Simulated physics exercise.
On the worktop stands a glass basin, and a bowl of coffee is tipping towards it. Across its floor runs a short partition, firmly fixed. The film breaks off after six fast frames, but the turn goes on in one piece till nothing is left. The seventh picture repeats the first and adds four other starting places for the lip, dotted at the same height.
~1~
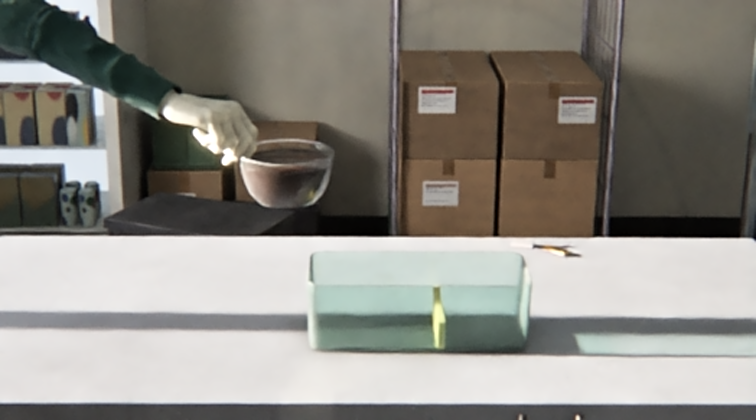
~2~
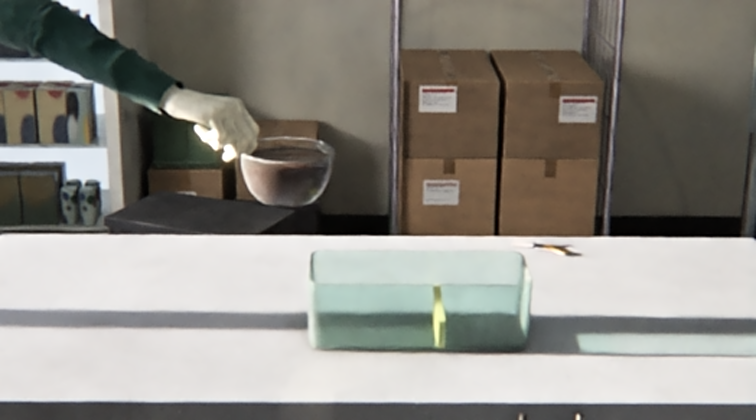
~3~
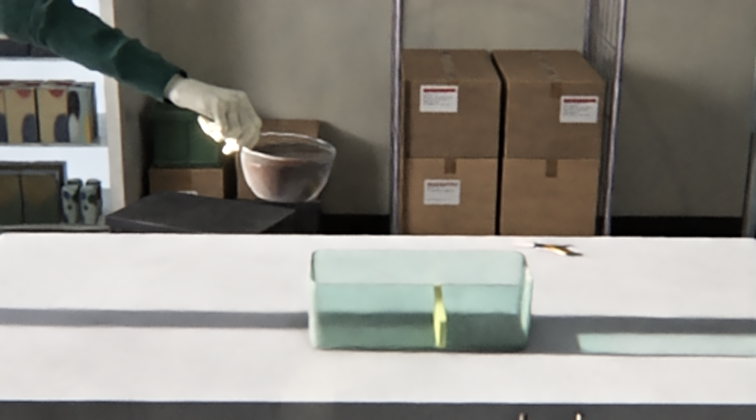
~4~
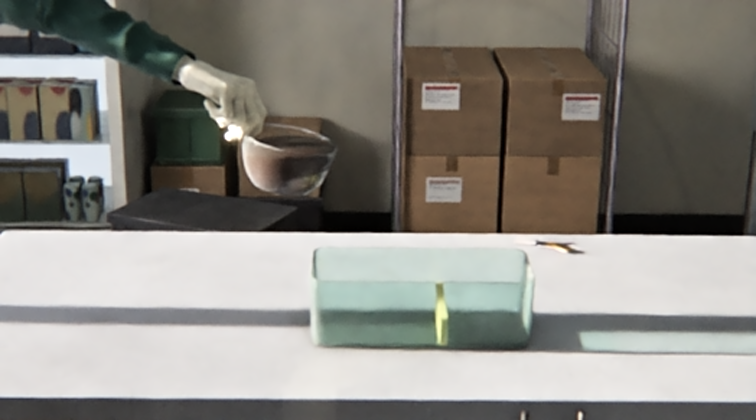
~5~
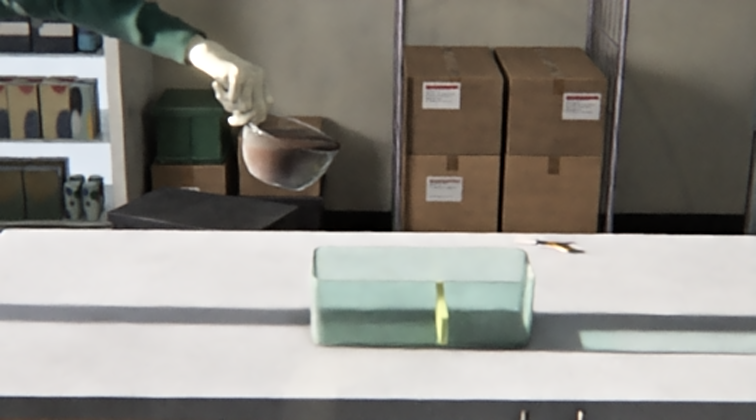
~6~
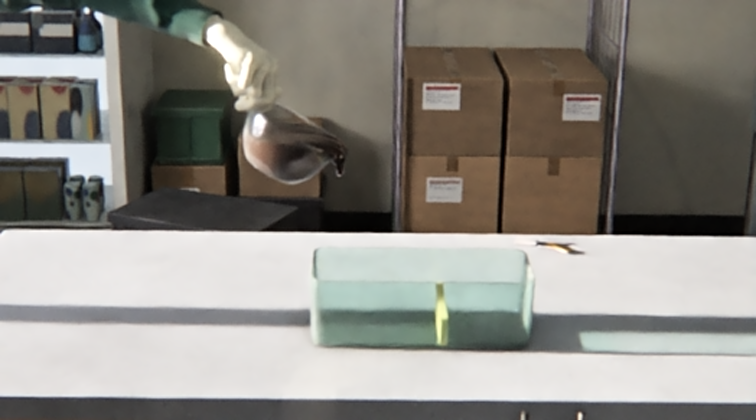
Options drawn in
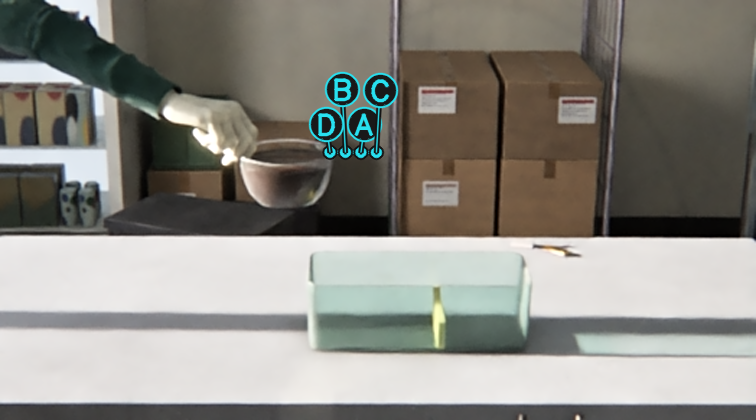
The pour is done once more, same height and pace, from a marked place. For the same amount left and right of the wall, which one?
Dot A does it best.
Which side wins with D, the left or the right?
The left side.
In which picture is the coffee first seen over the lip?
In picture 5.
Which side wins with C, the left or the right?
More ends on the right.
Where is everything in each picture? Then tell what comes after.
Upright, lip at (332, 152); basin from (310, 348) to (527, 349); top of the wall at (439, 305); nothing has left yet, in the first frame.
Upright, lip at (333, 151); nothing has left yet, in the second frame.
Tipped about 5°, lip at (334, 150); nothing has left yet, in the third frame.
Tipped about 11°, lip at (336, 148); nothing has left yet, in the fourth frame.
Tipped about 19°, lip at (336, 147); coffee is over the lip, down to (336, 147), in the fifth frame.
Tipped about 29°, lip at (336, 148); coffee is over the lip, down to (339, 171), in the sixth frame.
On the marked copy, A at (360, 152); B at (345, 152); C at (376, 152); D at (330, 152).
For dot A, about 42 % ends left of the wall and 57 % right of it.
For dot B, about 78 % ends left of the wall and 20 % right of it.
For dot C, about 18 % ends left of the wall and 80 % right of it.
For dot D, about 92 % ends left of the wall and 5 % right of it; 3 % is lost outside.
